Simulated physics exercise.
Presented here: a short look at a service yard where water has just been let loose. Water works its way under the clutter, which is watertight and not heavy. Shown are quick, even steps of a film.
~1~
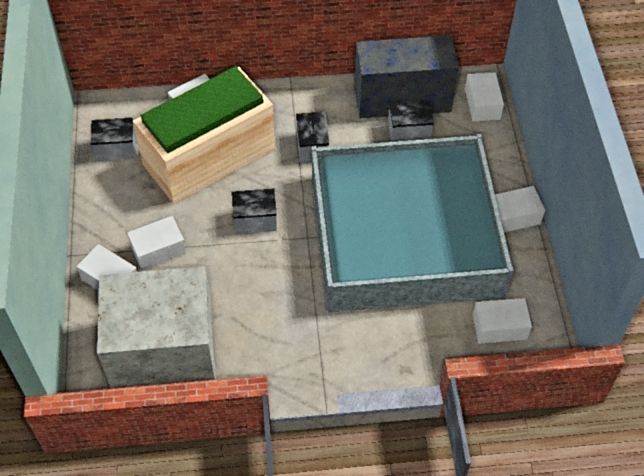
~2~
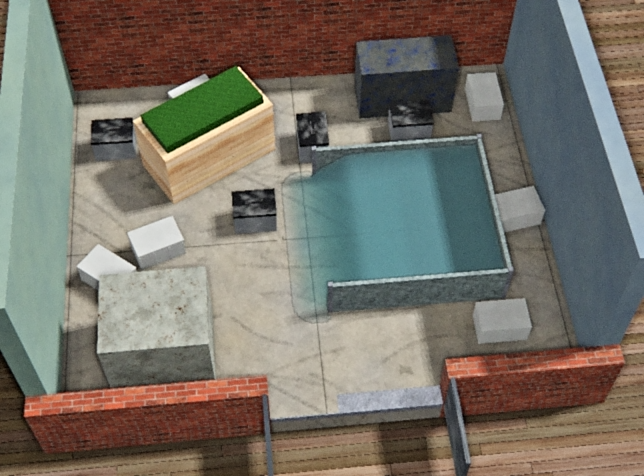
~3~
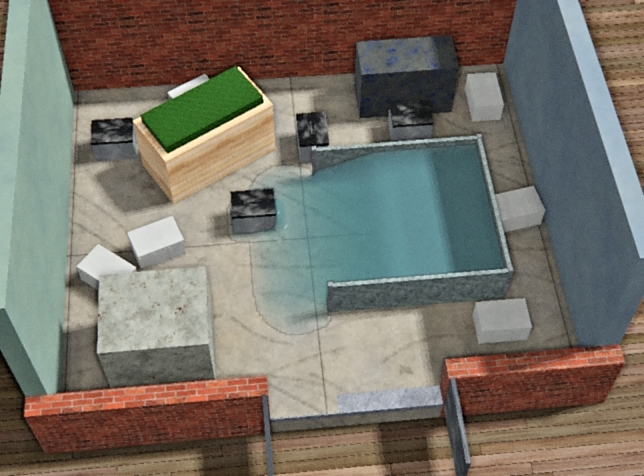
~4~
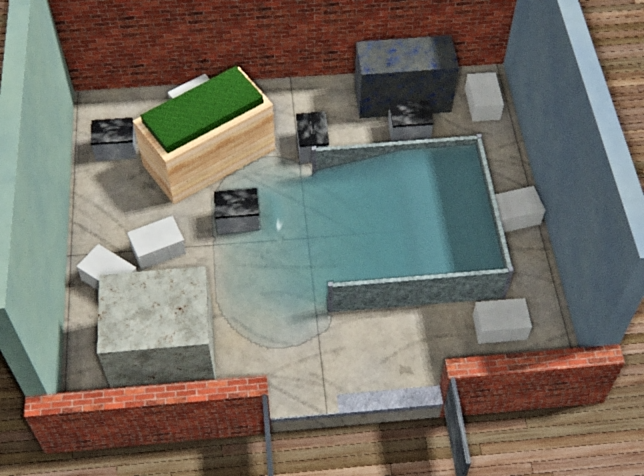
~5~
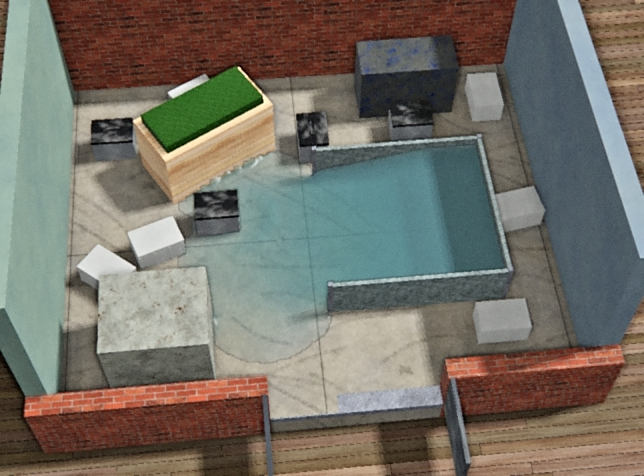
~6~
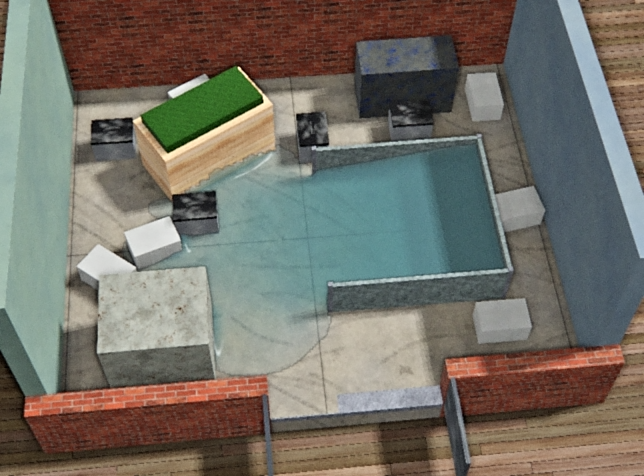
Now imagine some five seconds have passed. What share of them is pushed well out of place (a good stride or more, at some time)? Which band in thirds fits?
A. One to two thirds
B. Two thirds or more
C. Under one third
A, one to two thirds.
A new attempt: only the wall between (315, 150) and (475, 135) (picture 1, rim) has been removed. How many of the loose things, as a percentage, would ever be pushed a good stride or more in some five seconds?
It comes to some 90 per cent.
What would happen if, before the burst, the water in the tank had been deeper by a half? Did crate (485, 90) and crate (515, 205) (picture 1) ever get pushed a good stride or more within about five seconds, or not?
Order as asked - never got there, never got there.
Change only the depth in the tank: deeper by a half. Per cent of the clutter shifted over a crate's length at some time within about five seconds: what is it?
About 80 in every hundred loose things.
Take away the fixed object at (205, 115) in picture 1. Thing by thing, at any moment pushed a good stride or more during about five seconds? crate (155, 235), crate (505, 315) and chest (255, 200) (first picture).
Went the distance, fell short and went the distance.
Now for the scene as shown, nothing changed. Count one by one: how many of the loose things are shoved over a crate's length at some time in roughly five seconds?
Count: 6.
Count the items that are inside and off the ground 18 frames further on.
Counted: 4.
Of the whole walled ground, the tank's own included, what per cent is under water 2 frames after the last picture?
I'd put it near 35 percent.
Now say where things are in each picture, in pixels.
In the first frame, a chest at (254, 202), on the bottom; a crate at (155, 236) rests on the ground; 0 of 10 have shifted.
In the second frame, a chest at (254, 202) rests on the ground; a crate at (155, 236), on the bottom; 0 of 10 have shifted.
In the third frame, a chest at (252, 202) rests on the ground; a crate at (155, 236) rests on the ground; 0 of 10 have shifted.
In the fourth frame, a chest at (236, 202), on the bottom, close to its start; a crate at (155, 236) rests on the ground; 1 of 10 have shifted.
In the fifth frame, a chest at (216, 204) rests on the ground, a stride from its start; a crate at (155, 236) rests on the ground; 1 of 10 have shifted.
In the sixth frame, a chest at (194, 205), on the bottom, a stride from its start; a crate at (152, 236), on the bottom, close to its start; 1 of 10 have shifted.
A moment on, 2 of 10 are well off their spots; 0 afloat.
Next, 3 of 10 are well off their spots; 2 afloat.
Later, 5 of 10 are well off their spots; 4 afloat.
In the end, 6 of 10 are well off their spots, and 6 have been at some point; 5 afloat.
